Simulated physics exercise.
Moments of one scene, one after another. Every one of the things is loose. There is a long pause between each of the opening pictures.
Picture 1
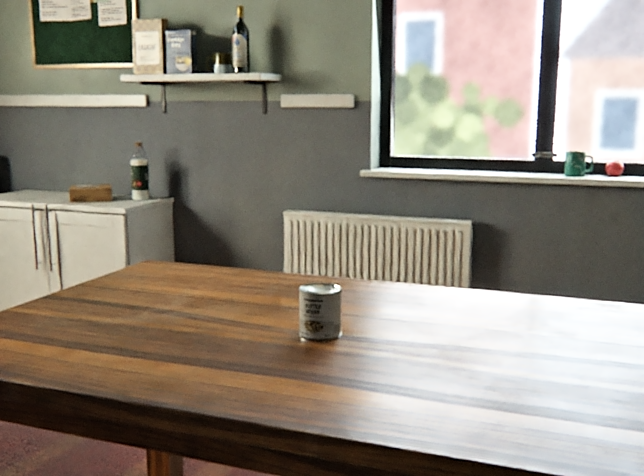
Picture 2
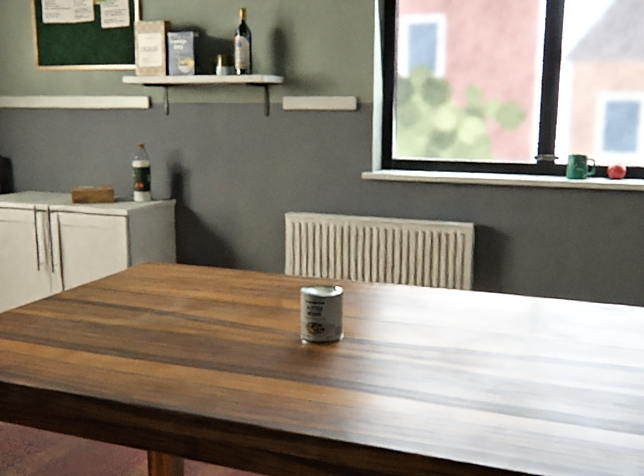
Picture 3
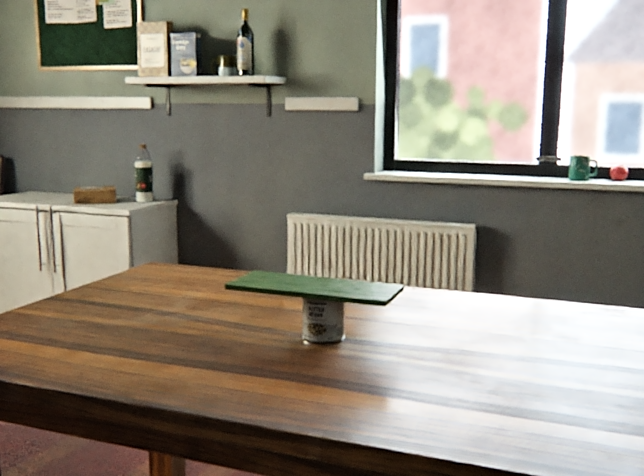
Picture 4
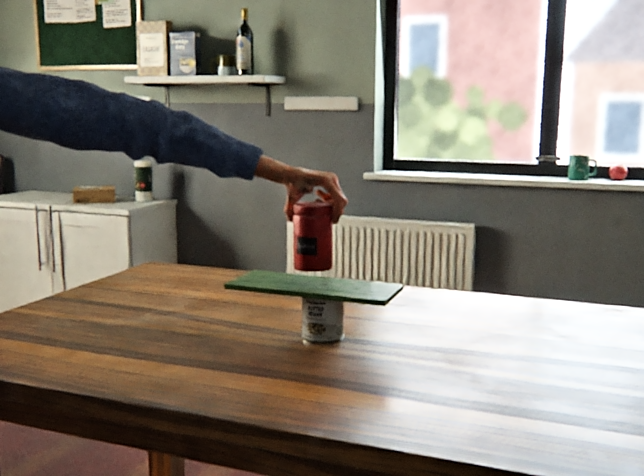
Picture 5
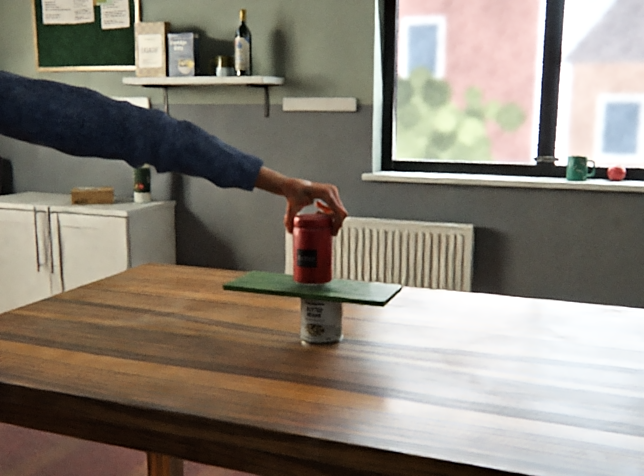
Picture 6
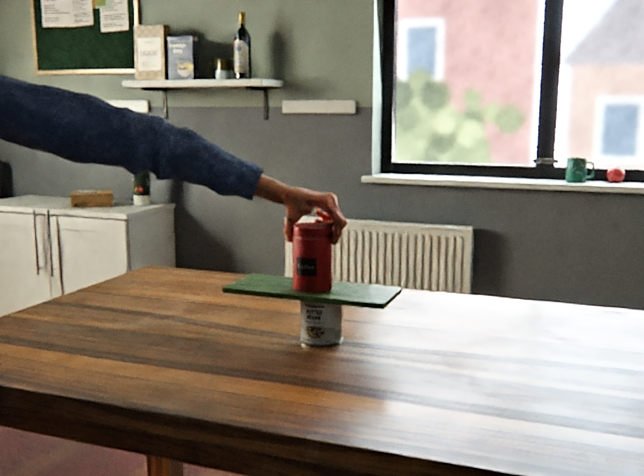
A flat green board appears on top of a small white tin that stands alone on a wooden table. Then a hand in a dark blue sleeve reaches in from the left, holding a red jar above the board, and lowers it onto the board, fingers still gripping its top.
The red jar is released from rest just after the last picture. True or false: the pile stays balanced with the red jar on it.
True.
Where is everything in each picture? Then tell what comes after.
In the first frame, the last thing is not in view yet; white tin (320, 311).
In the second frame, the last thing is not in view yet; white tin (322, 314).
In the third frame, the last thing is not in view yet; white tin (323, 314).
In the fourth frame, on its way; red jar (313, 236); white tin (323, 314).
In the fifth frame, on its way; red jar (313, 248); white tin (322, 315).
In the sixth frame, in place under the hand; red jar (313, 257); white tin (321, 317).
Then, 0.20 s after the last picture, nothing has stirred.
Then, 0.60 s after the last picture, red jar resting near (313, 257).
At rest, all 3 in place. Seen from the same camera at the end, red jar near (313, 257). The stack keeps its balance.
